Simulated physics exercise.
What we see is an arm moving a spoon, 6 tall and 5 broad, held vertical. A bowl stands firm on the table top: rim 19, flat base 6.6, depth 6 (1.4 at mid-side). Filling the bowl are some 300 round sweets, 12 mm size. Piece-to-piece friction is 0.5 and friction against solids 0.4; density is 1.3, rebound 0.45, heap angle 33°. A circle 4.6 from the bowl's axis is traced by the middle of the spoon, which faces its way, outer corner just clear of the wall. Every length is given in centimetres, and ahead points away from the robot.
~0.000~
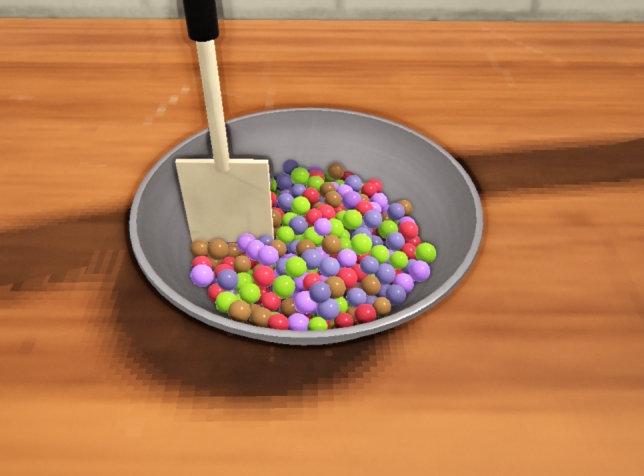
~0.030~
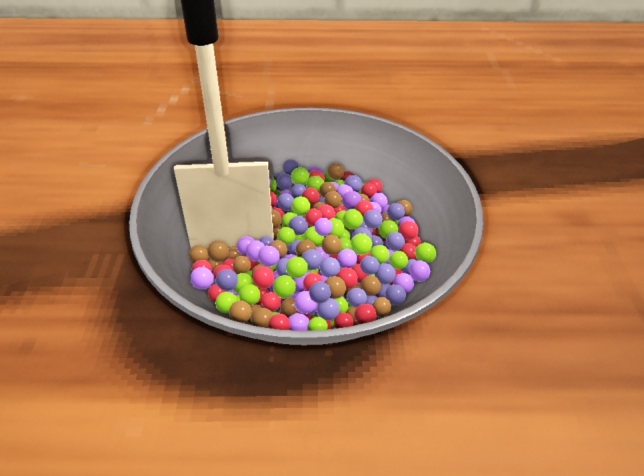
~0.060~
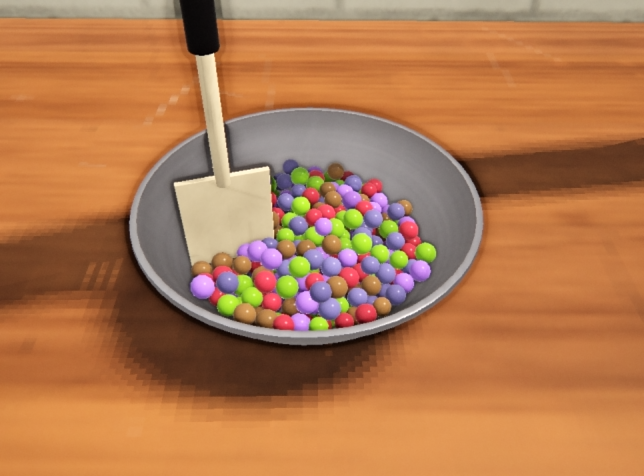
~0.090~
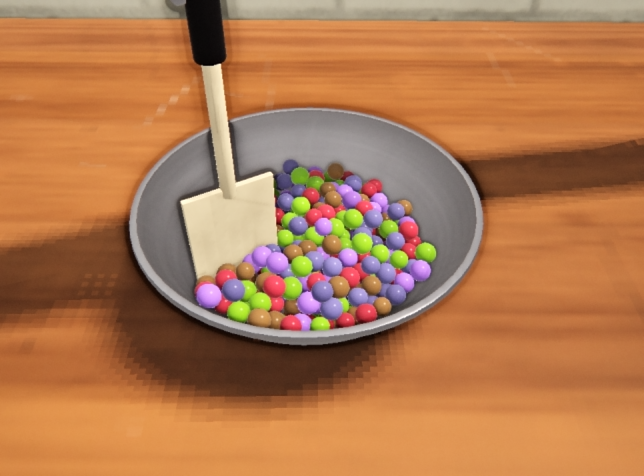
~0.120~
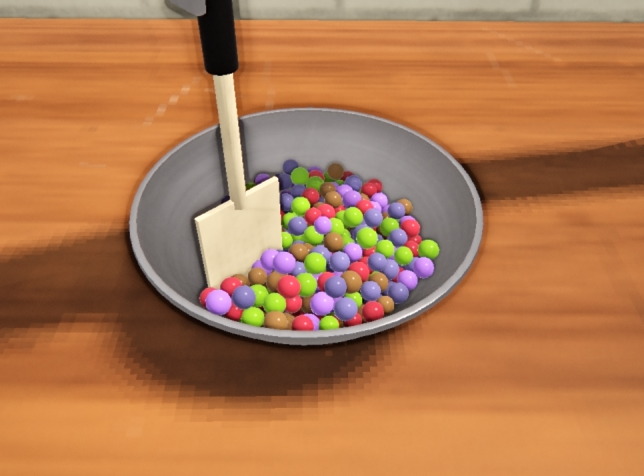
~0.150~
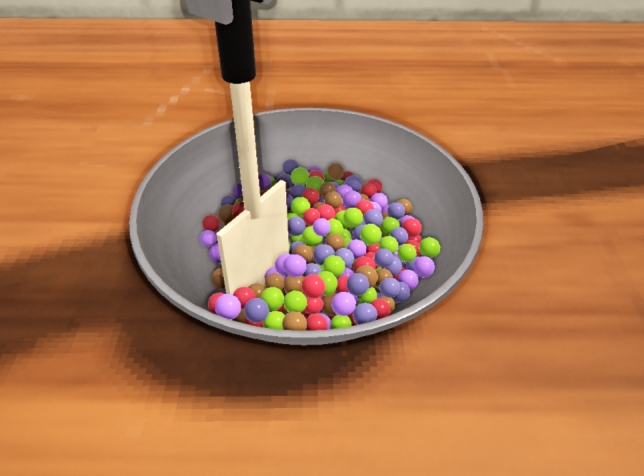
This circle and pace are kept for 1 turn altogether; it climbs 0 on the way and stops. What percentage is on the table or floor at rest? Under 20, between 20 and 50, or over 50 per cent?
Under 20 per cent.
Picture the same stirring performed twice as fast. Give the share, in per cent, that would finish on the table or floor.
It would be near 30 per cent.
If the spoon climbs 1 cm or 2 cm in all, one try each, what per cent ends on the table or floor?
It comes to about 5 per cent and about 5 per cent.
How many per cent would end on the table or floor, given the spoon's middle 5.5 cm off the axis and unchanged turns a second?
Then about 5 per cent.
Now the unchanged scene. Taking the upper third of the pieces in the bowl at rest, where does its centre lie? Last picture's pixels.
Looks like roughly (229, 259) to me.
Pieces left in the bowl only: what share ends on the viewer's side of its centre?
Close to 65 in a hundred.
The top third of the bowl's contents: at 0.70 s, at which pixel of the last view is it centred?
In the last picture it sits around (235, 168).
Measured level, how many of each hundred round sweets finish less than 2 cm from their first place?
I'd say something near 20 percent.
After 0.42 s, 174° round, highest piece 8 above the table; 299 in the bowl, 2 on the table or floor, 2 in flight or on the tool.
After 0.70 s, 292° round, highest piece 8 above the table; 281 in the bowl, 16 on the table or floor, 6 in flight or on the tool.
After 1.03 s, 0° round, highest piece 7 above the table; 275 in the bowl, 28 on the table or floor.
After 1.73 s, 0° round, highest piece 7 above the table; 275 in the bowl, 28 on the table or floor.
At rest, 275 in the bowl, 28 on the table or floor. That is 9 % on the table or floor.
